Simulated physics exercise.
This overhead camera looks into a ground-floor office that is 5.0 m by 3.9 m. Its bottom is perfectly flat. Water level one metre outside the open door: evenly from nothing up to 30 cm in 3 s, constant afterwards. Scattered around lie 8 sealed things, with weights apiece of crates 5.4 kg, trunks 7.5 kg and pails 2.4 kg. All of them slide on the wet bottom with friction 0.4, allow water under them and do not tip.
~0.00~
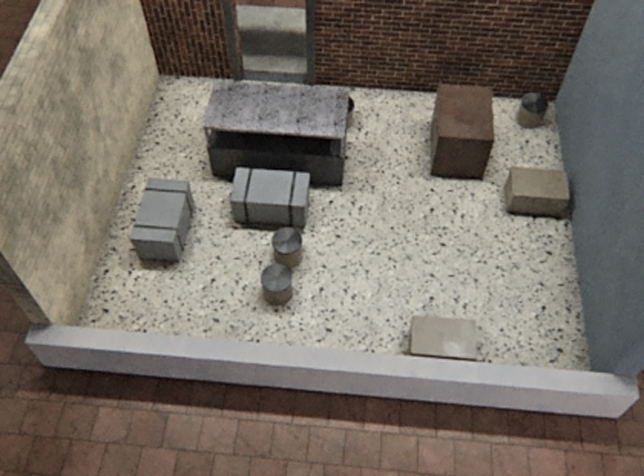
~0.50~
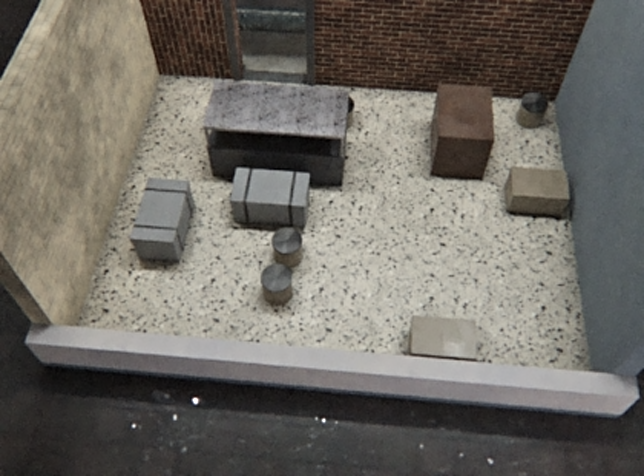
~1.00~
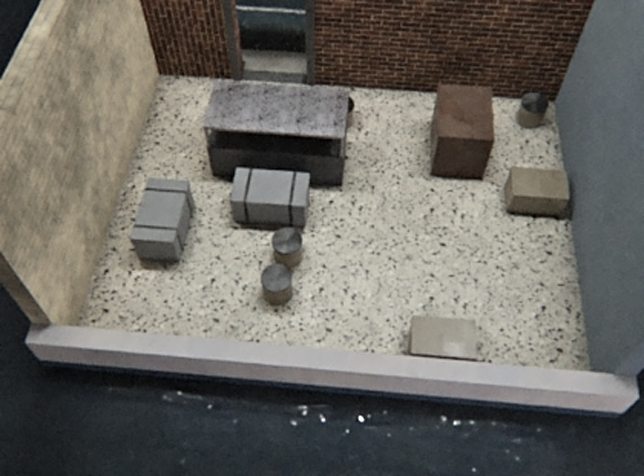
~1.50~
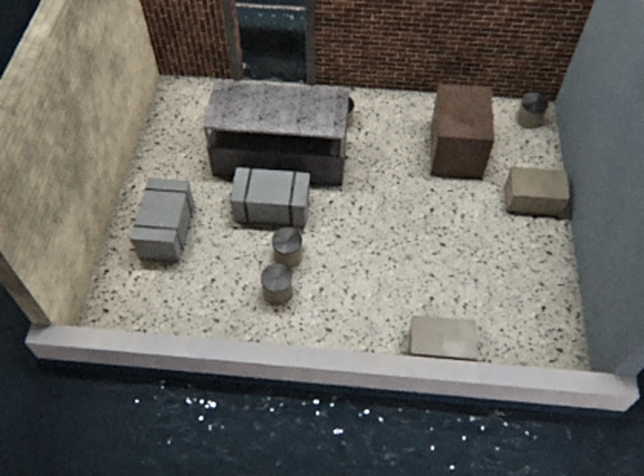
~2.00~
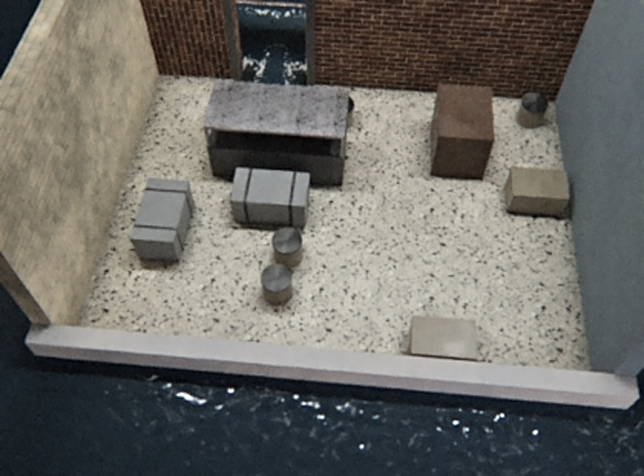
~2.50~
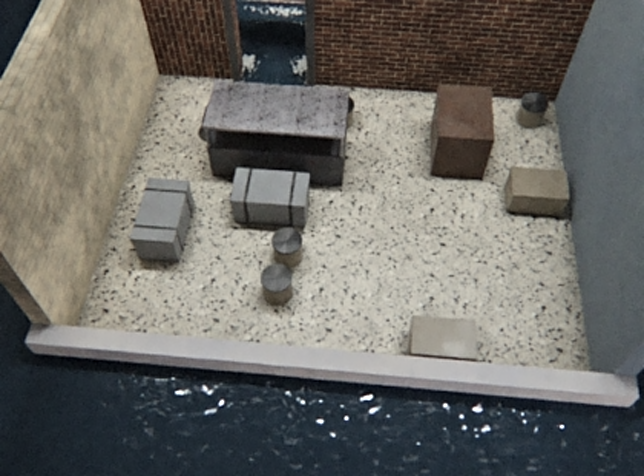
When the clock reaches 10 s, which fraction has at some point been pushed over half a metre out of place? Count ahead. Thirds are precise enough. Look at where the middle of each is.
Most likely a middling share gets moved that far.
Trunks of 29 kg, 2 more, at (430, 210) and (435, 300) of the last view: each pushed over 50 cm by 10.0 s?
One by one: Below; below.
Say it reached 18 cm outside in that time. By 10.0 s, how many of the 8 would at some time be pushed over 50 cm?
Count: 4.
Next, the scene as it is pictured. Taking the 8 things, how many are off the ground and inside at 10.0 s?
At that time, 8.
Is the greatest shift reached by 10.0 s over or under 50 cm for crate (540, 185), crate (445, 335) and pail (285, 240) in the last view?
In that order: Over, less, under.
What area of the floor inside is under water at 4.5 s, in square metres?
I'd put it close to 6.5 m2.
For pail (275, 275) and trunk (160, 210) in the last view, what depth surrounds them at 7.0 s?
Depths: Near 2 cm, then near 2 cm.
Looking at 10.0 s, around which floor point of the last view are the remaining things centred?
The centre is close to (378, 281).
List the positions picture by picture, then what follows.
The first picture shows a crate at (444, 337), on the bottom; a trunk at (270, 187) rests on the ground; water covers 0.0 m2; 0 of 8 have shifted.
The second picture shows a crate at (444, 337), on the bottom; a trunk at (270, 187), on the bottom; 0.0 m2 under water; 0 of 8 have shifted.
The third picture shows a crate at (444, 337), on the bottom; a trunk at (270, 187) rests on the ground; water covers 0.0 m2; 0 of 8 have shifted.
The fourth picture shows a crate at (444, 337), on the bottom; a trunk at (270, 187) rests on the ground; 0.0 m2 under water; 0 of 8 have shifted.
The fifth picture shows a crate at (444, 337) rests on the ground; a trunk at (270, 187), on the bottom; water covers 0.4 m2; 0 of 8 have shifted.
The sixth picture shows a crate at (444, 337), on the bottom; a trunk at (270, 187) rests on the ground; 1.2 m2 under water; 0 of 8 have shifted.
After 3.5 s 0 of 8 are over 50 cm from their spots; 0 afloat.
After 4.5 s 1 of 8 are over 50 cm from their spots; 1 afloat.
After 7.0 s 4 of 8 are over 50 cm from their spots; 3 afloat.
After 10.0 s 4 of 8 are over 50 cm from their spots, and 4 have been at some point; 8 afloat.
